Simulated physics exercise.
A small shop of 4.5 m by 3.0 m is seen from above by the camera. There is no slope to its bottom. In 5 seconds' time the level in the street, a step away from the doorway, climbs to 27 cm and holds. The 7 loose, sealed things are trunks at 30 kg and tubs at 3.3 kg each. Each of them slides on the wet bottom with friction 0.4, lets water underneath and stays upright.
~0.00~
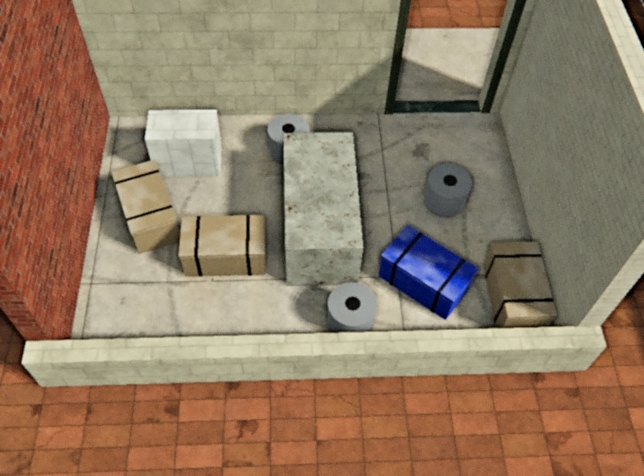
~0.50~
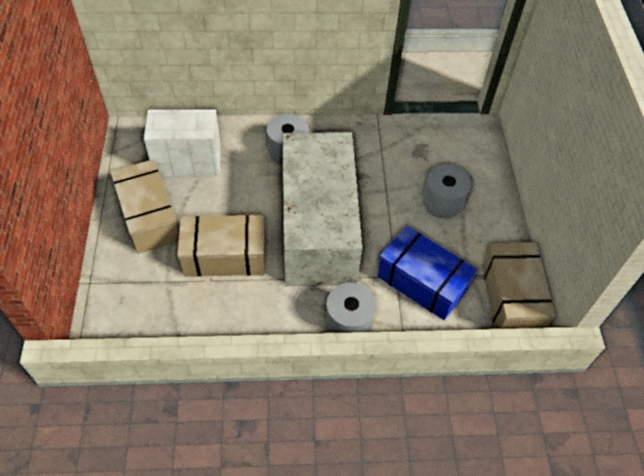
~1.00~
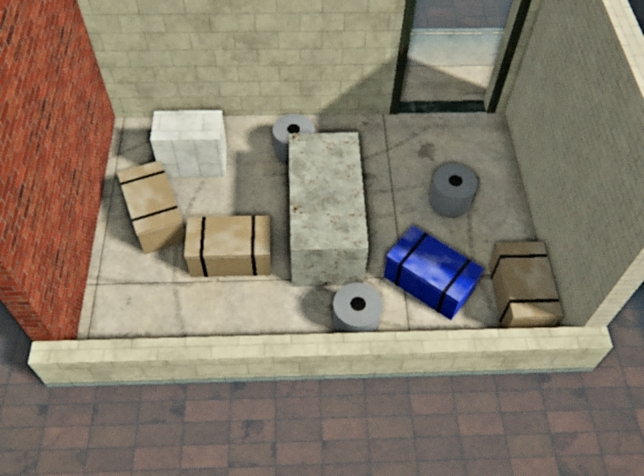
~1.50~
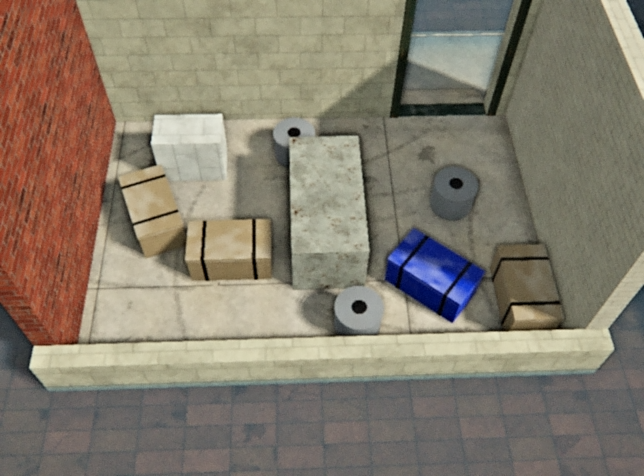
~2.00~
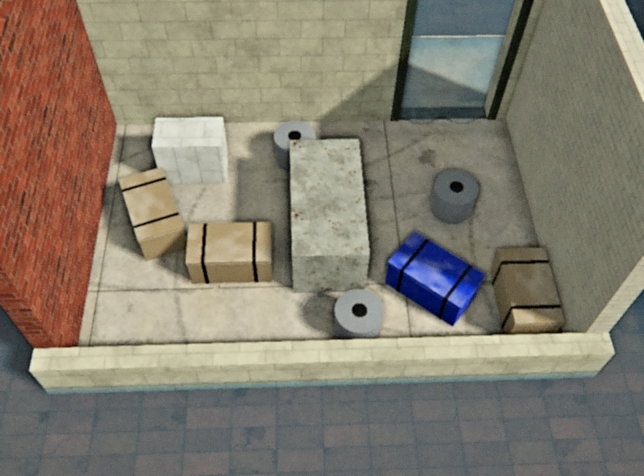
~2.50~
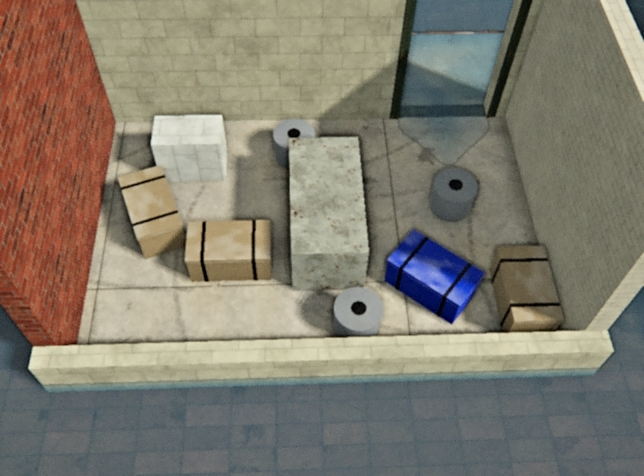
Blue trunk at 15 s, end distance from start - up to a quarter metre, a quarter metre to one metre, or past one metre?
By then it is long gone from its spot.
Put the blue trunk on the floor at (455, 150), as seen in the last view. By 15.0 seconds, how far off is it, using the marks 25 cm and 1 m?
It goes a long way.
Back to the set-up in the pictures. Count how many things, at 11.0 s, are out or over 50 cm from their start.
The count is 5.
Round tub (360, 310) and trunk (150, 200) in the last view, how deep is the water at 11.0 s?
First about 7 cm, second about 7 cm.
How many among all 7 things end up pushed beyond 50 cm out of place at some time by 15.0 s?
I make it 7.
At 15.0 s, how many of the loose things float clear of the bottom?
Tally: 7 of them.
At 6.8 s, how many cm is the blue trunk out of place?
About 100 cm by then.
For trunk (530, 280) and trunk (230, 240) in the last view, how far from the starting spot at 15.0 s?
First 350 cm, then 80 cm.
After 3.5 s the blue trunk is near (436, 266), 0.0 m from its start, aground; 0 afloat.
After 6.8 s the blue trunk is near (355, 313), 0.9 m from its start, afloat; 3 afloat.
After 11.0 s the blue trunk is near (122, 189), 3.2 m from its start, afloat; 4 afloat.
After 15.0 s the blue trunk is near (125, 148), 3.4 m from its start, afloat; 7 afloat.
